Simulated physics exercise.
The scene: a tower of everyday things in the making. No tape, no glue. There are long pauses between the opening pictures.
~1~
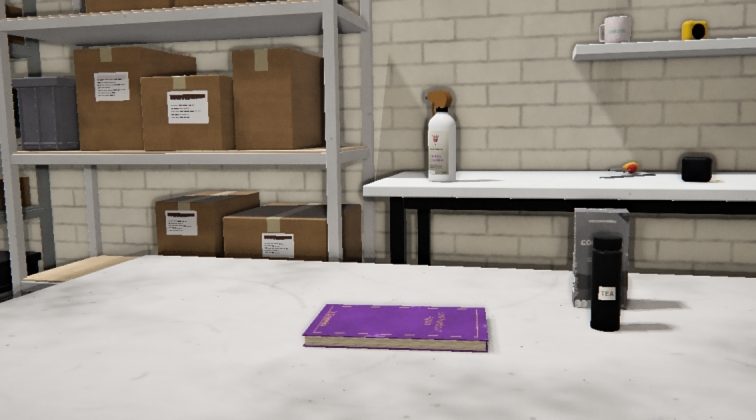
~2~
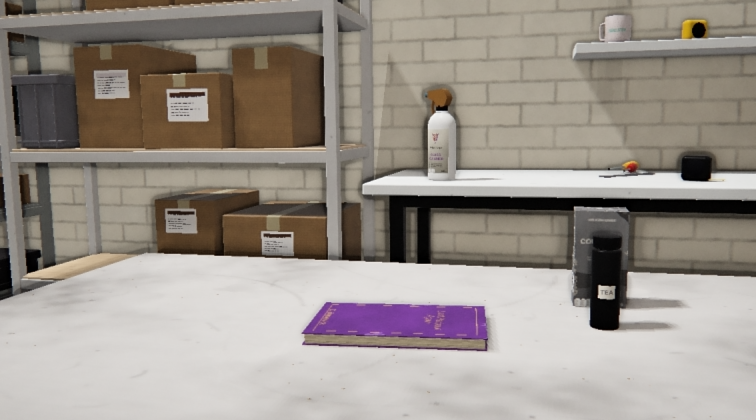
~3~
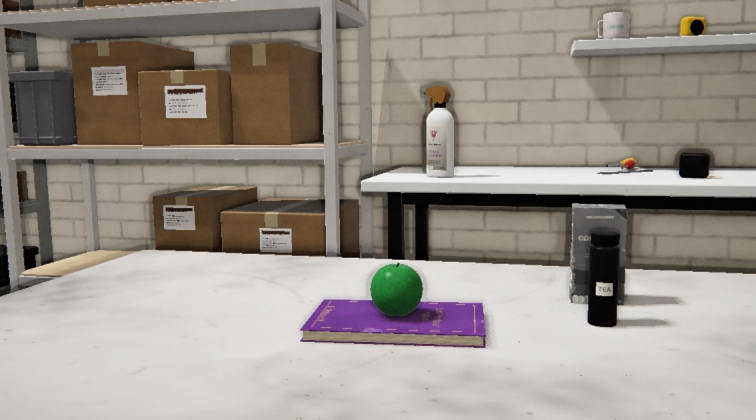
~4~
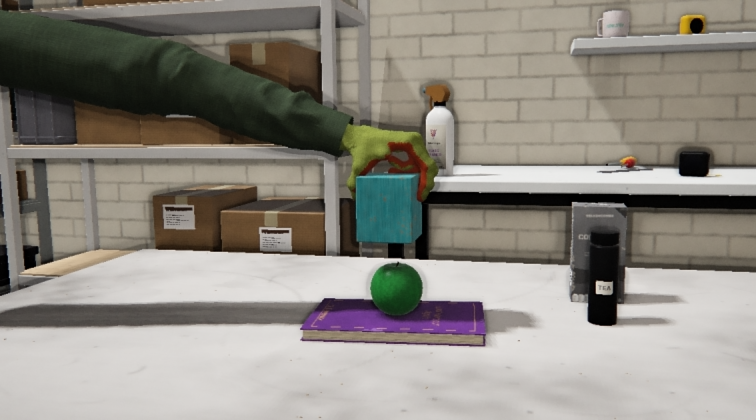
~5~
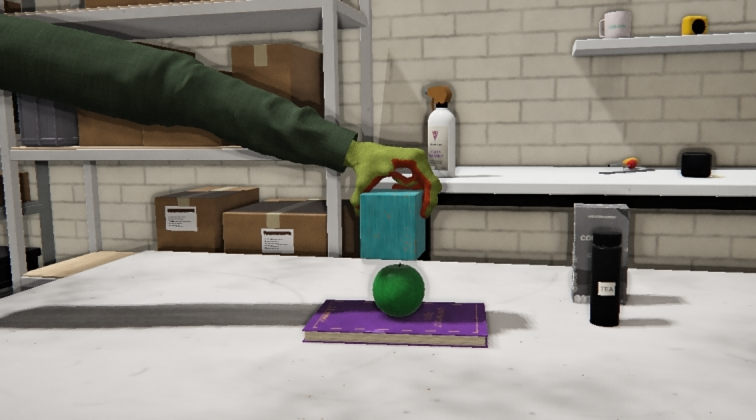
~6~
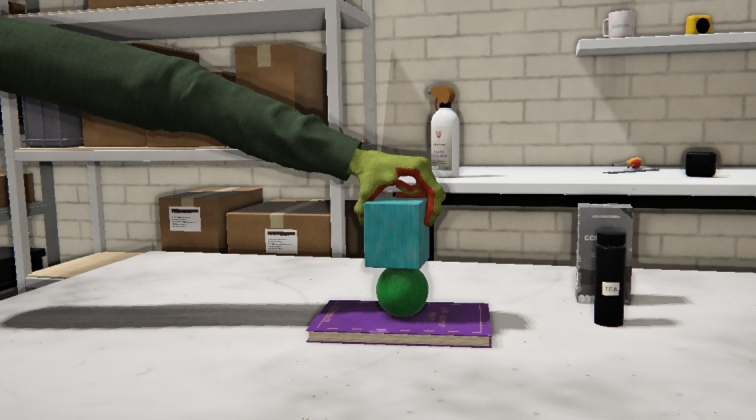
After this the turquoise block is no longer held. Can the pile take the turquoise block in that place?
Outcome: The pile comes apart.
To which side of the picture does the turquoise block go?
It goes to the left.
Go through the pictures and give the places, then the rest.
The last thing is not in view yet, in the first frame.
The last thing is not in view yet; black shaker (606, 281), in the second frame.
The last thing is not in view yet; green apple (397, 289), in the third frame.
On its way; turquoise block (390, 207); black shaker (603, 277), in the fourth frame.
On its way; turquoise block (394, 223); green apple (399, 290), in the fifth frame.
Set down, still held; turquoise block (398, 232); black shaker (610, 278), in the sixth frame.
Then, 0.50 s on from there, turquoise block now fallen.
Then, 0.60 s on from there, things are still on the move.
In the end, fallen, turquoise block; the other 4 unmoved. At the end, from the last picture's camera, turquoise block near (272, 293). The pile gives way.
